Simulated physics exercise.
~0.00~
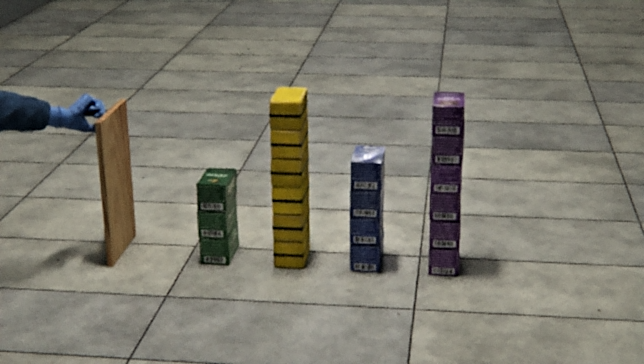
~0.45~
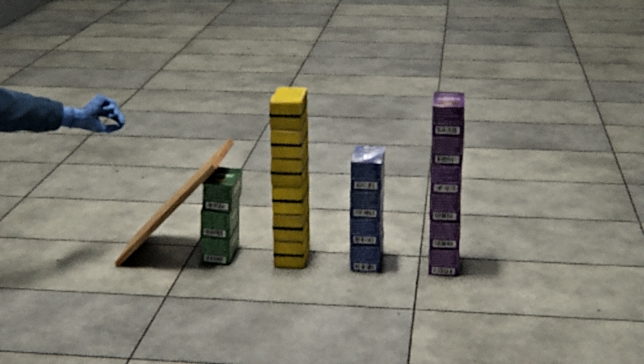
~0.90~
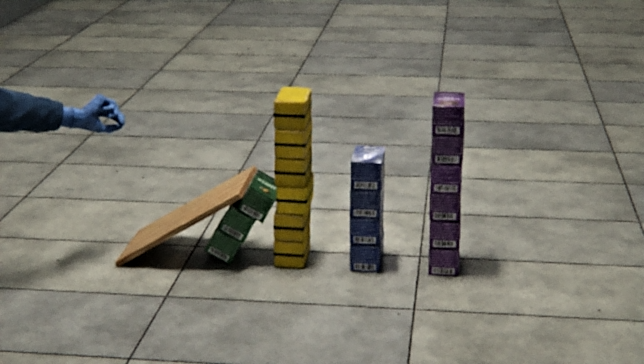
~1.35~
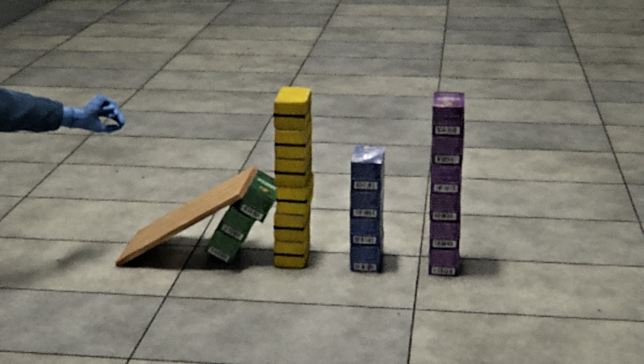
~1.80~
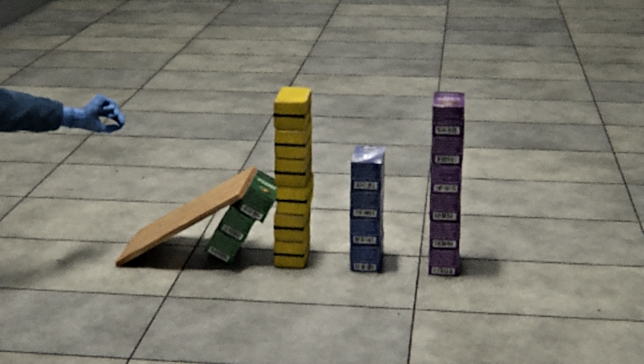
A wooden board tips onto the green stack, which leans against the still-standing yellow stack.
